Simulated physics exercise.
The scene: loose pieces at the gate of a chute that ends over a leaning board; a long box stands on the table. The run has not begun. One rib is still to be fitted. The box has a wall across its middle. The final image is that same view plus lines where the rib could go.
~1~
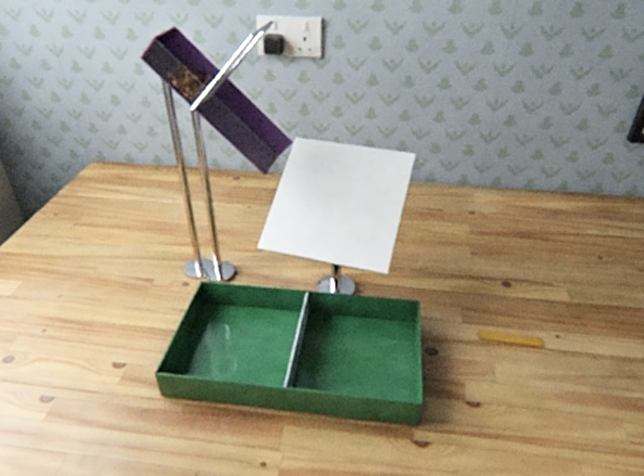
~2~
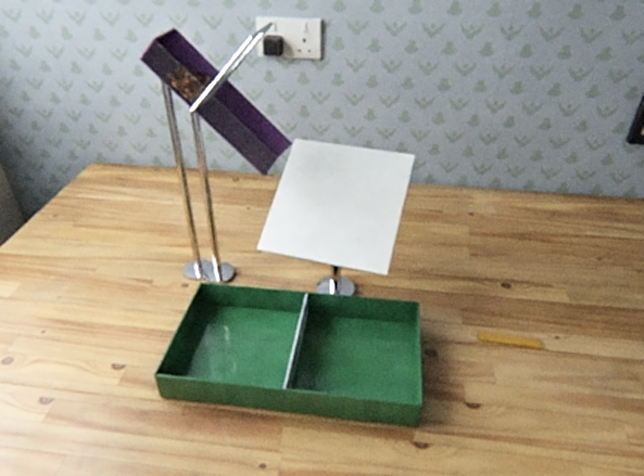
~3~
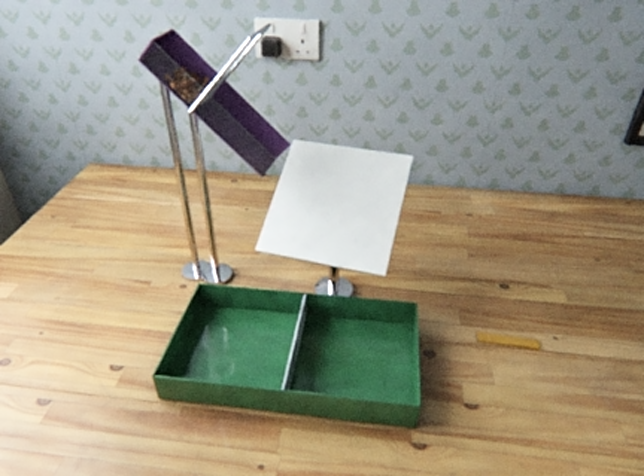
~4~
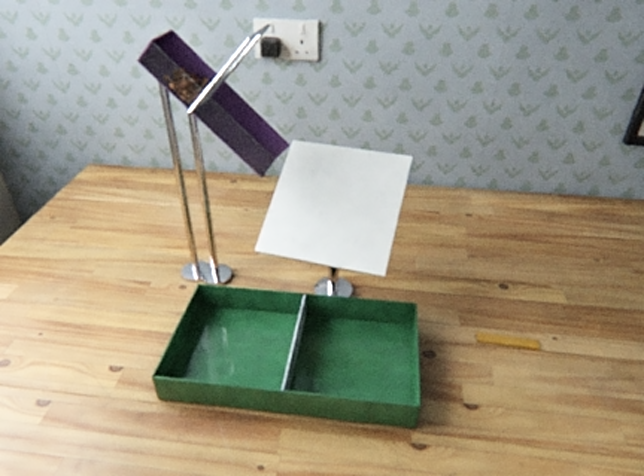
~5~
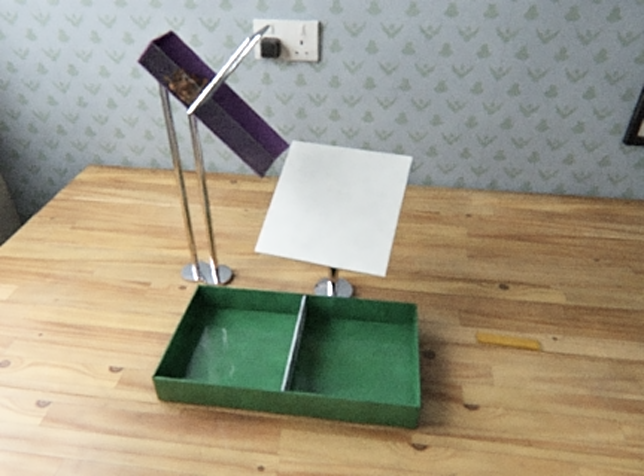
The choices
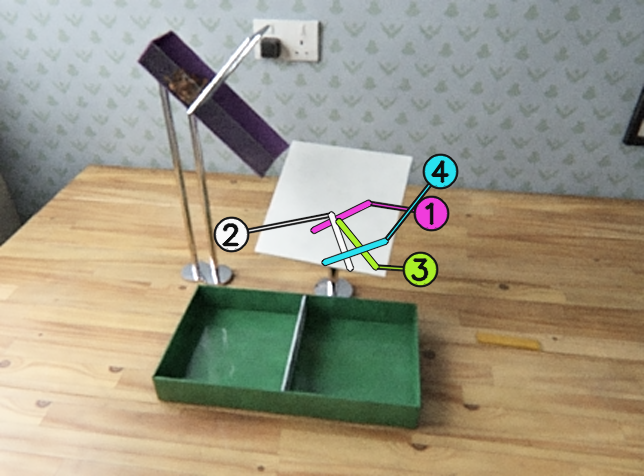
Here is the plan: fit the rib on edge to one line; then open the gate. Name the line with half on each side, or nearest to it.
Take 4.
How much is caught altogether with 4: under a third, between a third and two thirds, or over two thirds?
It is over two thirds.
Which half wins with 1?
Left.
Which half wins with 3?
More lands on the right.
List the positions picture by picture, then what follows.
Load behind the gate at (199, 84), cereal balls; lip of the chute at (271, 166), sloping fairly steeply, in the first picture.
Middle of the board at (337, 201), tilted fairly steeply; middle of its low edge at (320, 261); of its high edge at (353, 147), in the second picture.
Front corners of the box at (153, 376) and (420, 405); front end of its middle wall at (283, 390); gate still shut at (220, 80), in the third picture.
Middle of the load at (196, 87); lip at (268, 169), in the fourth picture.
Middle of the load at (196, 87); lip at (268, 169), in the fifth picture.
On the marked copy, line 1 from (368, 203) to (314, 230); line 2 from (331, 214) to (350, 268); line 3 from (339, 221) to (375, 266); line 4 from (385, 241) to (325, 262).
With 1, of what is caught, most in the left half, about a quarter in the right.
With 2, of what is caught, a small part in the left half, most in the right.
With 3, of what is caught, a small part in the left half, most in the right.
With 4, of what is caught, about two thirds in the left half, about a third in the right.
